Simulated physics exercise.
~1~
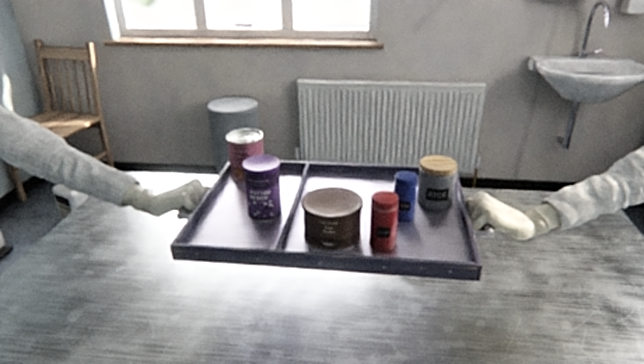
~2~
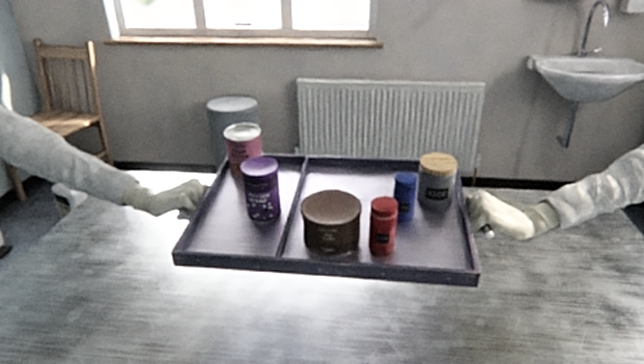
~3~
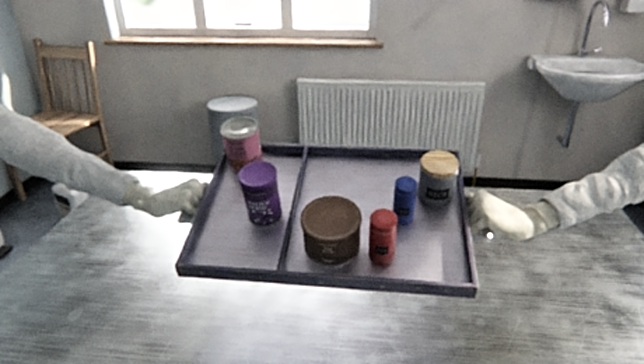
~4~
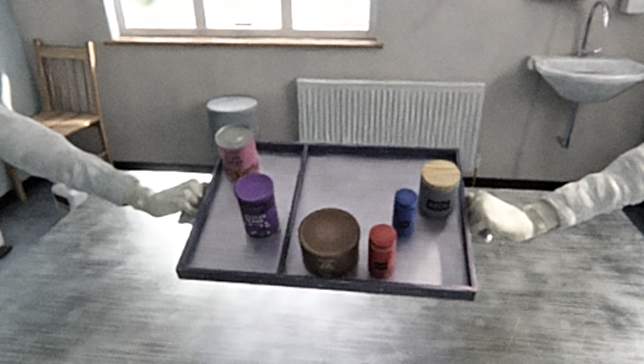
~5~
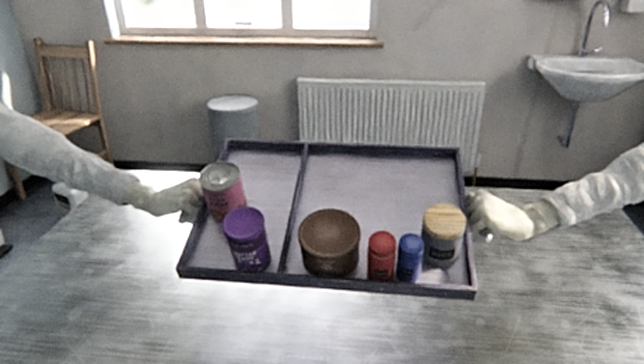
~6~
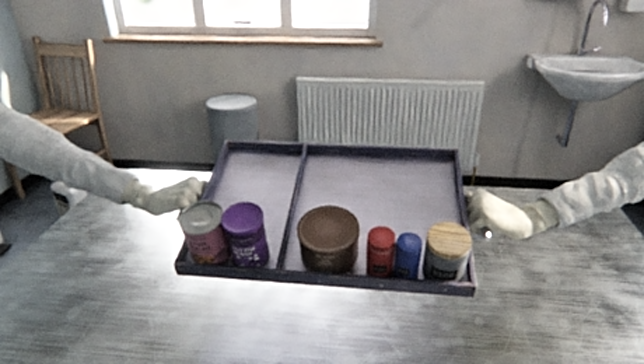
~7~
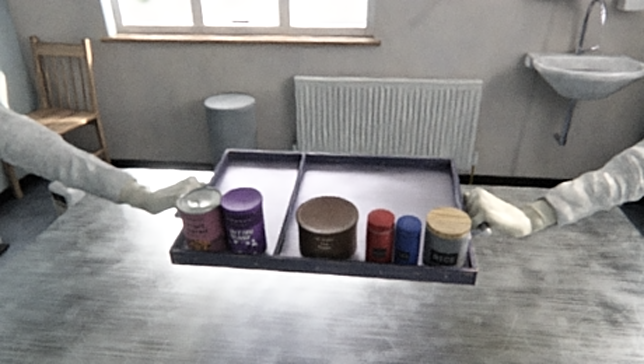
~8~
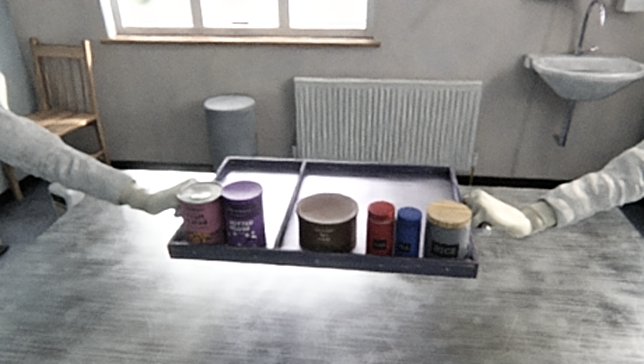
Two gloved hands tip a tray toward the viewer, containers slide to its near edge, and it levels.
